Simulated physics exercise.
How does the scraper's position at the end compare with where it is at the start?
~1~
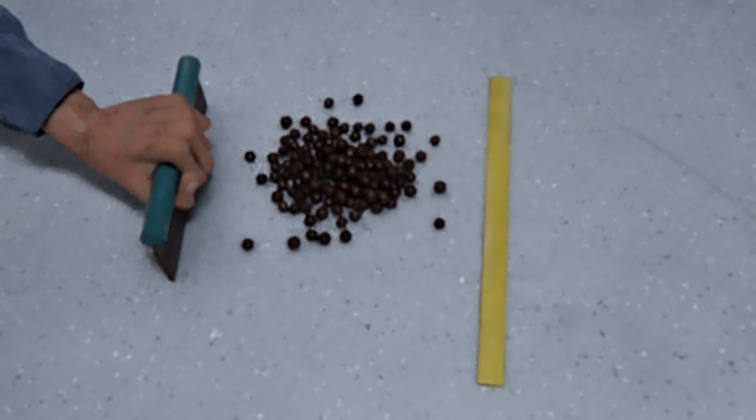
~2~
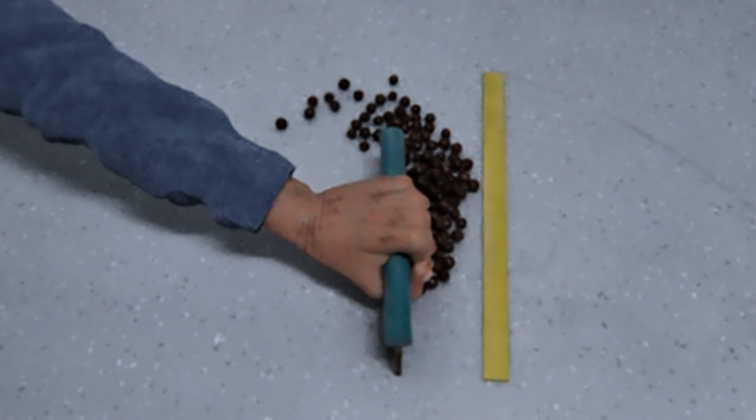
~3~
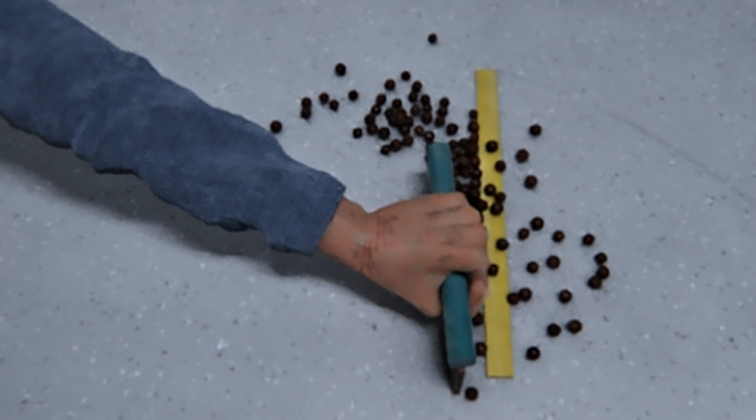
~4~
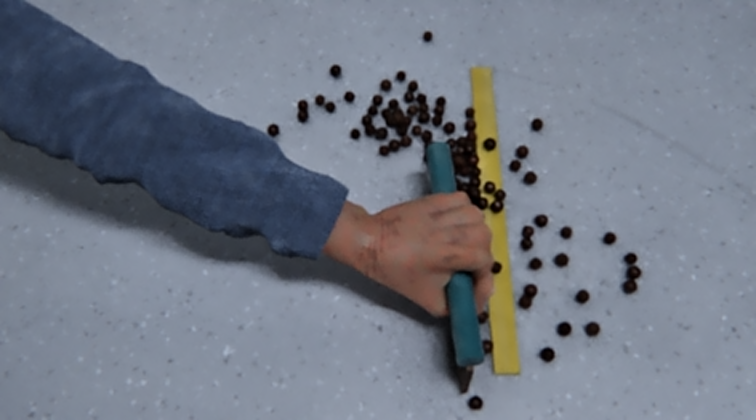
At the start the scraper is on the left, clear of the pile of dark balls. By the end it is well to the right and a little lower in view, close beside the left edge of the yellow strip.
